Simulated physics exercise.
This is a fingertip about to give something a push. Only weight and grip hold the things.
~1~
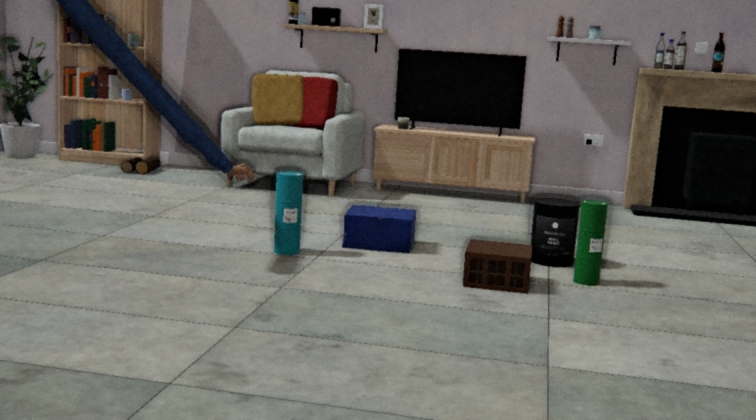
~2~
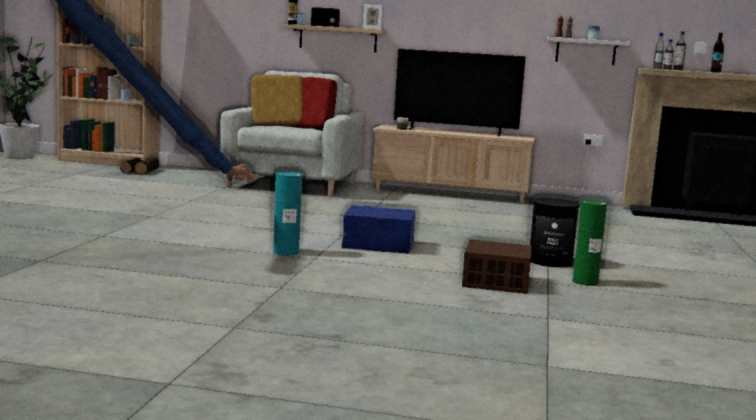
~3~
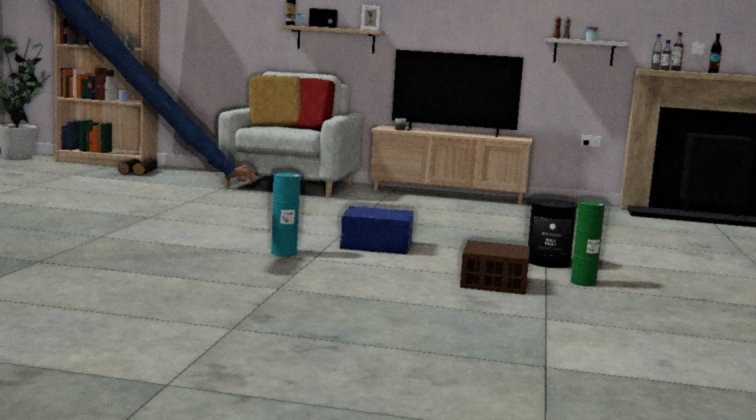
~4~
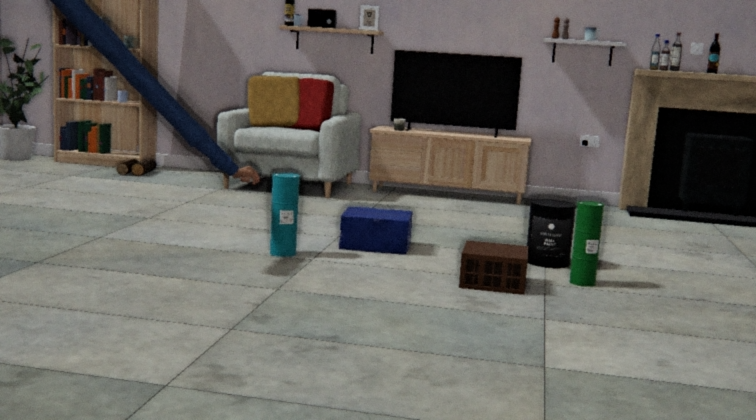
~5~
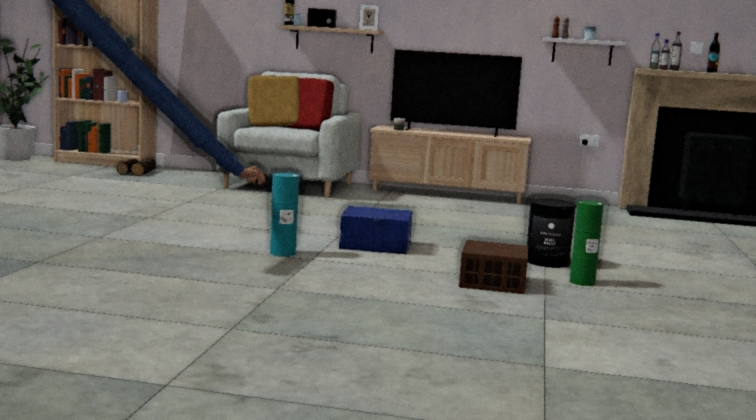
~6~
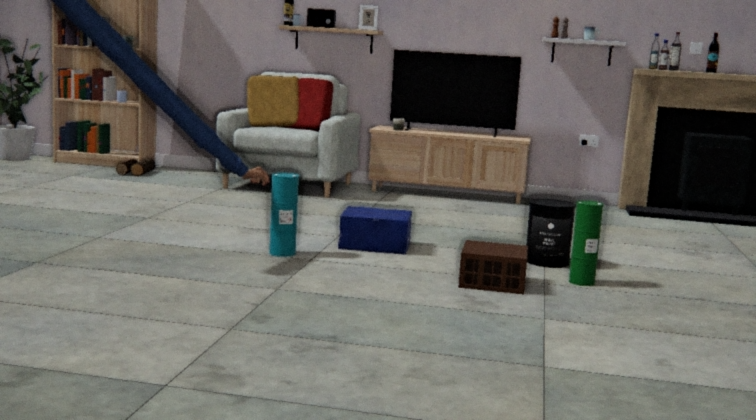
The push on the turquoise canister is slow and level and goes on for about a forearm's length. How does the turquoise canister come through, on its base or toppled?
The turquoise canister topples.
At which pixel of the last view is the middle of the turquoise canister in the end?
Around (342, 246).
Then, 0.40 s later than the last frame, turquoise canister tilted by 17° near (296, 214).
Then, 0.80 s later than the last frame, turquoise canister tilted by 51° near (319, 222).
Then, 1.00 s later than the last frame, turquoise canister on its side near (339, 244).
When it is over, lying over on the floor, turquoise canister. End places, in pixels of the last picture, turquoise canister near (342, 246).
